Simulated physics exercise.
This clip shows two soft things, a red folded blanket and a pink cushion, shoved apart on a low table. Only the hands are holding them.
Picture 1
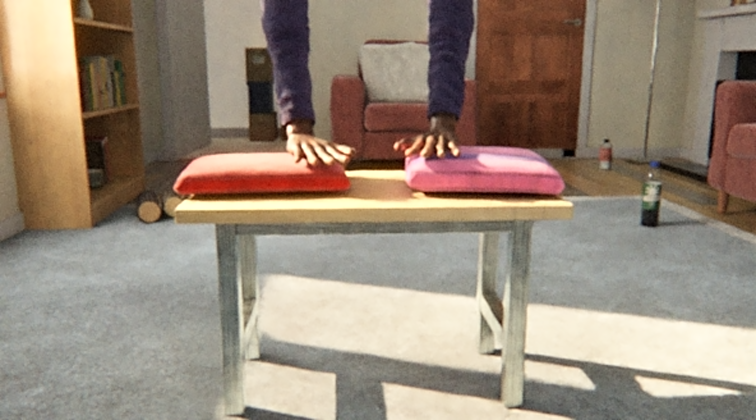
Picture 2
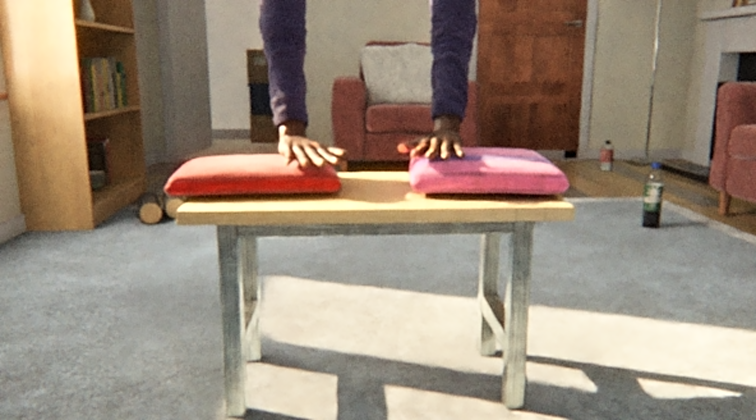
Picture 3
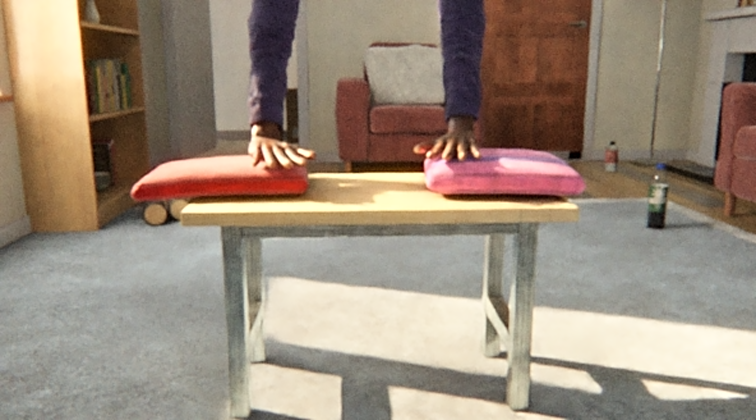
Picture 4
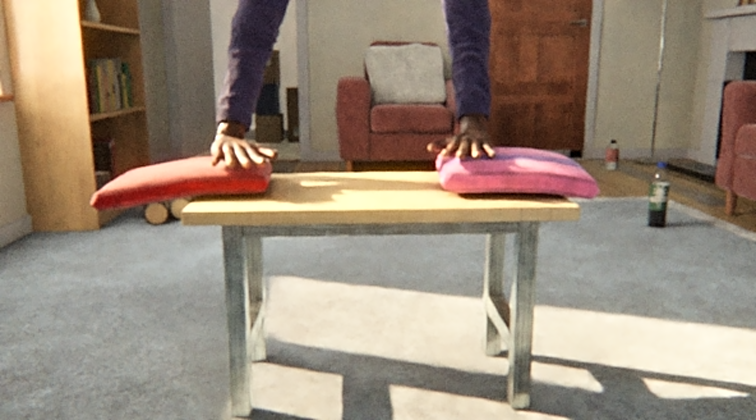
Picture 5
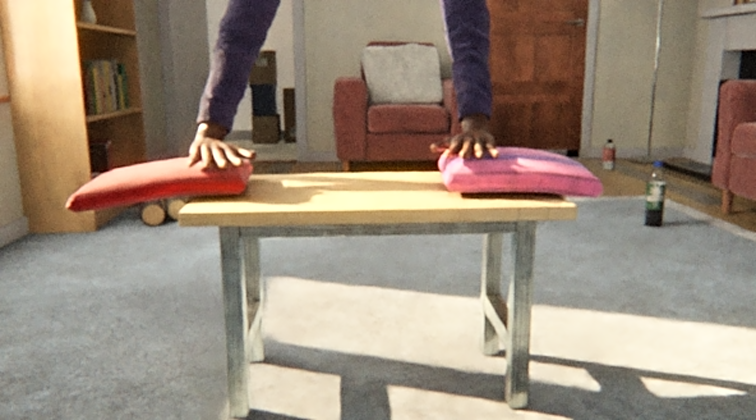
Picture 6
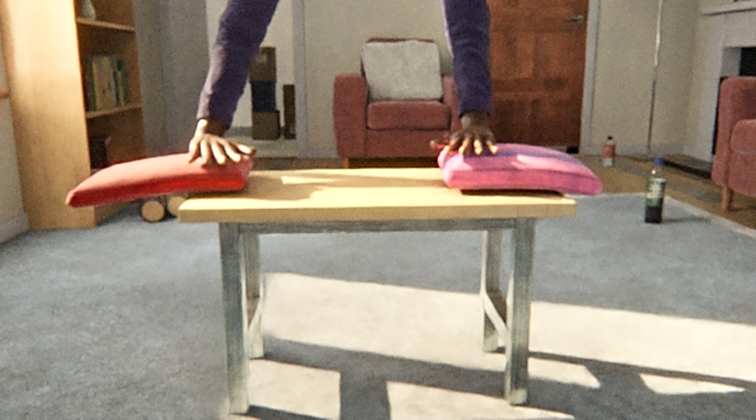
At first, two hands rest on a soft red item and a pink cushion lying close together on a low table. The hands push them apart, the red one sliding farther left until much of it overhangs the edge, the pink one shifting slightly right, its end overhanging, before both stay nearly still.
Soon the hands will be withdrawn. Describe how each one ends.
I'd say the red folded blanket ends up off it; I'd say the pink cushion ends up still on it.
Then, 0.42 s after the last picture, folded blanket on the floor near (161, 311); cushion lying still.
Then, 0.72 s after the last picture, folded blanket on the floor near (142, 351); cushion lying still.
At rest, folded blanket on the floor near (130, 356); cushion lying still. The red folded blanket tips over and falls and the pink cushion holds its place.
